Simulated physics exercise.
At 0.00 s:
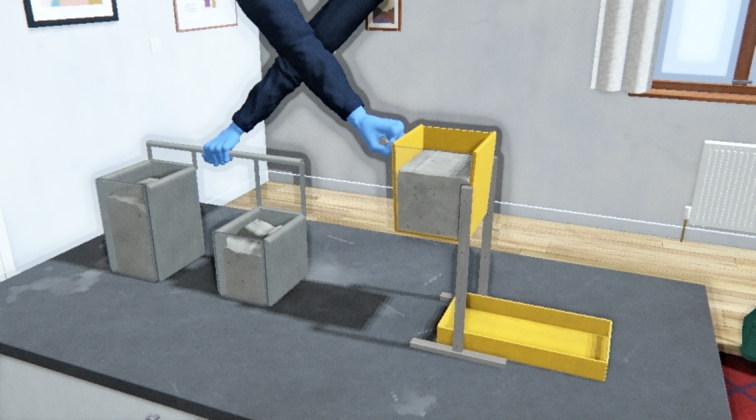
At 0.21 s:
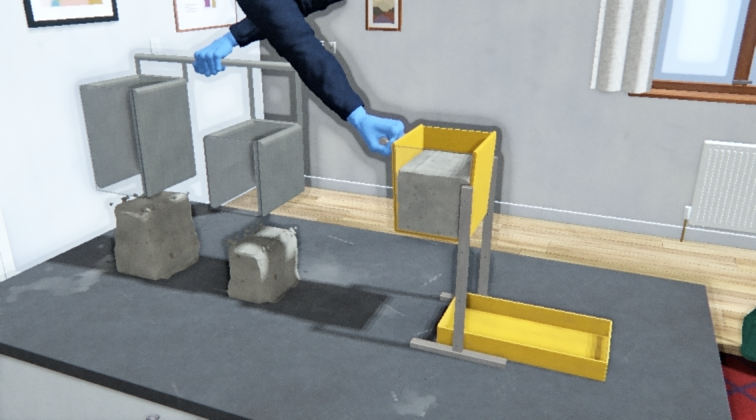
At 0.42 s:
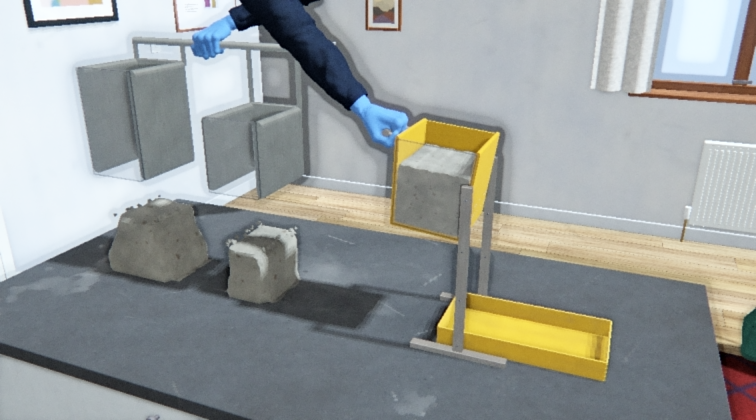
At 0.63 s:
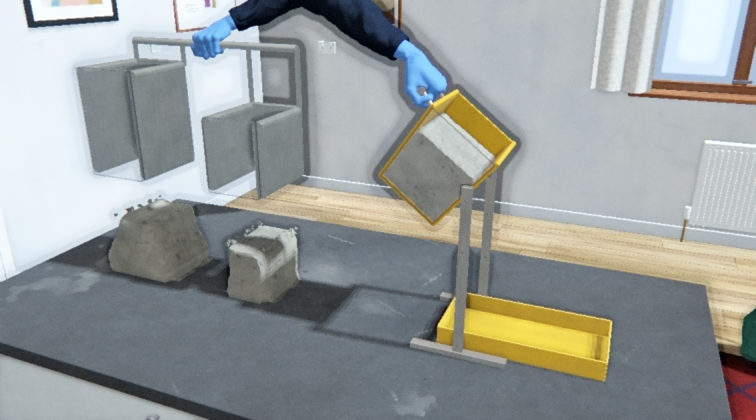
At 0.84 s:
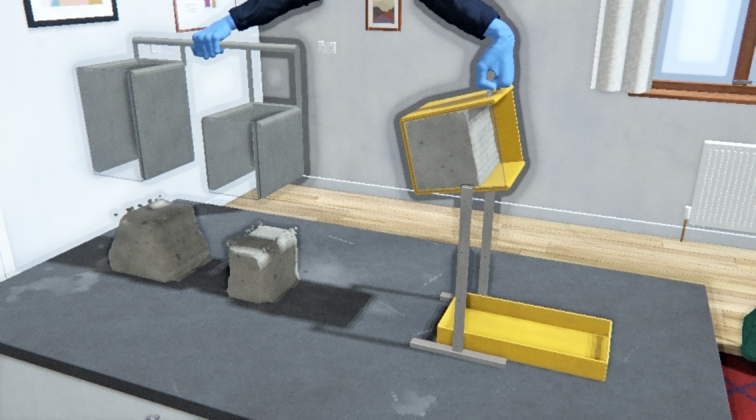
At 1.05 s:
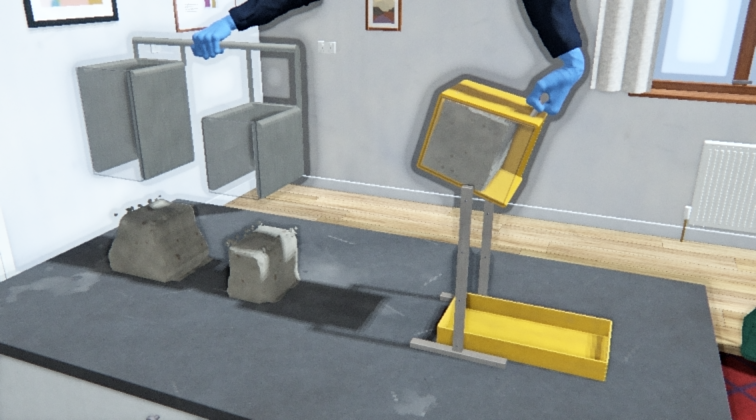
On a grey worktop indoors, gloved hands lifting moulds off two grey blocks, then tilting a yellow tub of mortar clockwise.
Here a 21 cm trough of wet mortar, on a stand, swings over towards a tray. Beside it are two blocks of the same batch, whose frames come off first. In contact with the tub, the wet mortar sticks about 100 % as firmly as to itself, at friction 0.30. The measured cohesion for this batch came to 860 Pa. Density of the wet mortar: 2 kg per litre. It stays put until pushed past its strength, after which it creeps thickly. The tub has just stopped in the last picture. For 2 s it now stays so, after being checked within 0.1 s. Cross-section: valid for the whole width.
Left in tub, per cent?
44 %.
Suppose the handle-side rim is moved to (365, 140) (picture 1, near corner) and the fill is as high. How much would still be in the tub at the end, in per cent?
The tub would keep roughly 35 percent.
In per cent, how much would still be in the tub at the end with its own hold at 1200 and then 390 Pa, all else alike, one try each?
Roughly 100 % followed by roughly 35 %.
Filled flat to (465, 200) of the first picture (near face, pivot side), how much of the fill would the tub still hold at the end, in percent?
Then roughly 60 %.
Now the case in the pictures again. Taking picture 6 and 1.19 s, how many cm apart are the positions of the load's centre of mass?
It has gone close to 2 cm.
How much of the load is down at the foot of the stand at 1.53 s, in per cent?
Near 0 %.
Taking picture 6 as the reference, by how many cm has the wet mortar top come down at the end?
10 cm.
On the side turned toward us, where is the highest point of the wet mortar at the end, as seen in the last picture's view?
On the near face, the top ends up close to (468, 147).
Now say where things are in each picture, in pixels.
The first frame shows handle-side rim at (396, 145), tilt 0 degrees; top of the wet mortar at (448, 176); blocks stand 26 cm, 17 cm (left to right).
The second frame shows handle-side rim at (396, 145), tilt 0 degrees; top of the wet mortar at (448, 176); blocks stand 23 cm, 16 cm (left to right).
The third frame shows handle-side rim at (399, 138), tilt 5 degrees; top of the wet mortar at (404, 165); blocks stand 19 cm, 16 cm (left to right).
The fourth frame shows handle-side rim at (434, 108), tilt 38 degrees; top of the wet mortar at (422, 132); blocks stand 19 cm, 16 cm (left to right).
The fifth frame shows handle-side rim at (493, 104), tilt 77 degrees; top of the wet mortar at (462, 113); blocks stand 19 cm, 16 cm (left to right).
The sixth frame shows handle-side rim at (535, 129), tilt 106 degrees; top of the wet mortar at (450, 102); blocks stand 19 cm, 16 cm (left to right).
After 1.19 s, the tub is at 106 degrees and holds 100 %.
After 1.36 s, the tub is at 106 degrees and holds 93 %.
After 1.53 s, the tub is at 106 degrees and holds 71 %.
After 1.70 s, the tub is at 106 degrees and holds 53 %.
After 3.05 s, at the end, the tub is at 106 degrees and holds 44 %.
